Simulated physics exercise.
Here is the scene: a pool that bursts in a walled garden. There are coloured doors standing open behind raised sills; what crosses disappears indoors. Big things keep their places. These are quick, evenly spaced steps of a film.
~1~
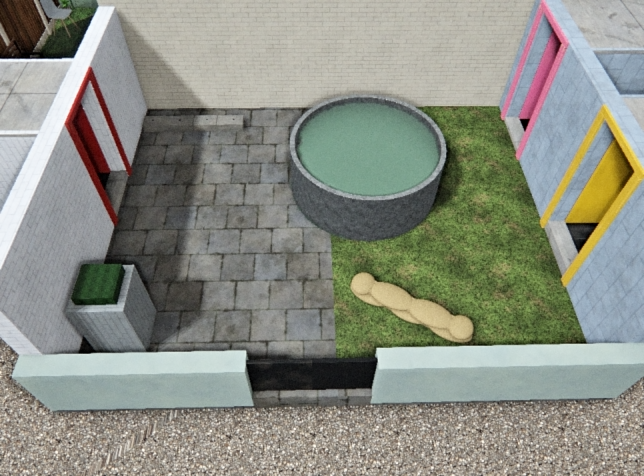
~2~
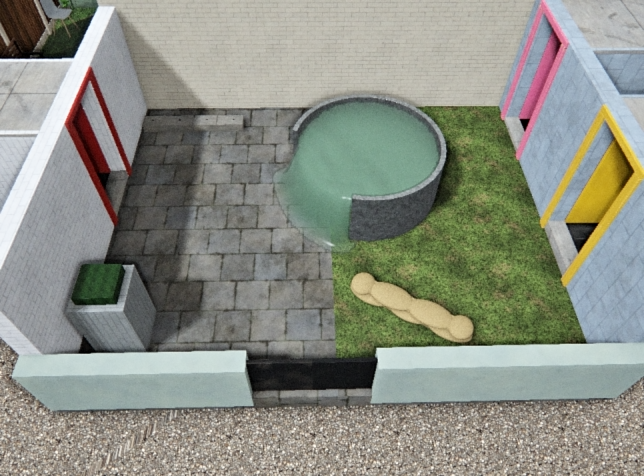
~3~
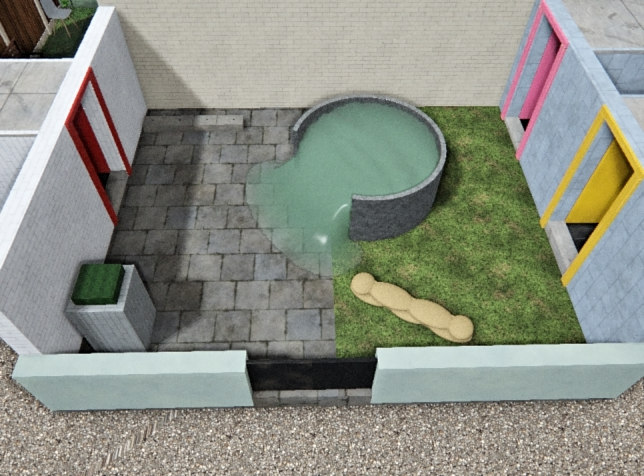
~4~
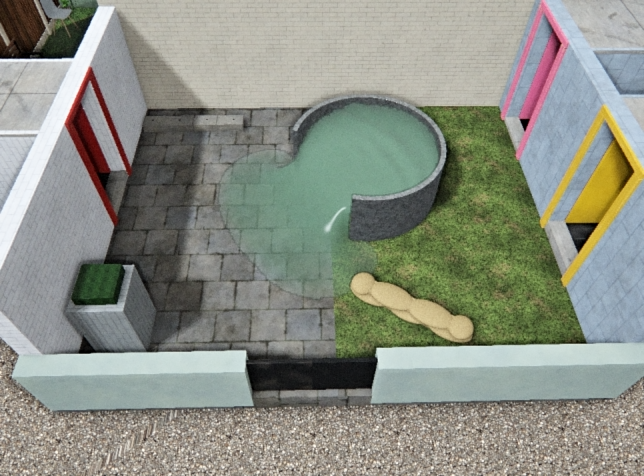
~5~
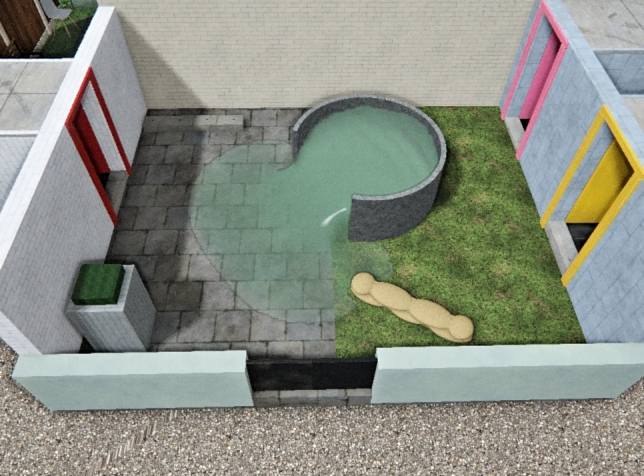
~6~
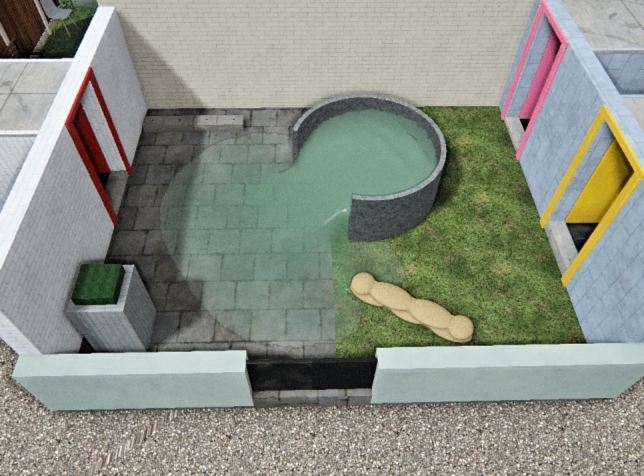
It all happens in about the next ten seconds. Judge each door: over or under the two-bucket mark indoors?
My call: Yellow door, under; pink door, under; red door, over.
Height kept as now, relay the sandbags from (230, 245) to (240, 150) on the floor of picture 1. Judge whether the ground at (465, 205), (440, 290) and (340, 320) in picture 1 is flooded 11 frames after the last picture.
First spot stays unwetted, second stays unwetted, third gets soaked.
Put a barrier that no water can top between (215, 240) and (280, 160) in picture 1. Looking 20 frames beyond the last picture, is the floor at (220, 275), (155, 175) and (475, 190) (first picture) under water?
Listed order: Swamped, swamped, spared.
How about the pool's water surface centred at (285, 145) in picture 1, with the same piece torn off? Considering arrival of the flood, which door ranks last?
It is the pink one.
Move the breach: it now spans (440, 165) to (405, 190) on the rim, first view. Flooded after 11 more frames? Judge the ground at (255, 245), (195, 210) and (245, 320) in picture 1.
Going through them, the first would be still bare, the next still bare and the last still bare.
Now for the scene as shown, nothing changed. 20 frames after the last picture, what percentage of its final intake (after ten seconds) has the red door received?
About 85 %.
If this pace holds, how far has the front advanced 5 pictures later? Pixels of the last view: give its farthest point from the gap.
By then the tip should be at about (87, 382).
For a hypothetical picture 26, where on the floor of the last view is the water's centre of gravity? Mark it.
Centre of mass: Roughly (245, 244).
A moment on, water covers 50 % of the floor; the yellow door not reached, the pink door not reached, the red door under two buckets in.
Next, water covers 50 % of the floor; the yellow door not reached, the pink door not reached, the red door over two buckets in.
Then, water covers 55 % of the floor; the yellow door not reached, the pink door not reached, the red door far over two buckets in.
Later, water covers 80 % of the floor; the yellow door wet at the sill, nothing in, the pink door not reached, the red door far over two buckets in.
In the end, water covers 95 % of the floor; the yellow door wet at the sill, nothing in, the pink door wet at the sill, nothing in, the red door far over two buckets in.
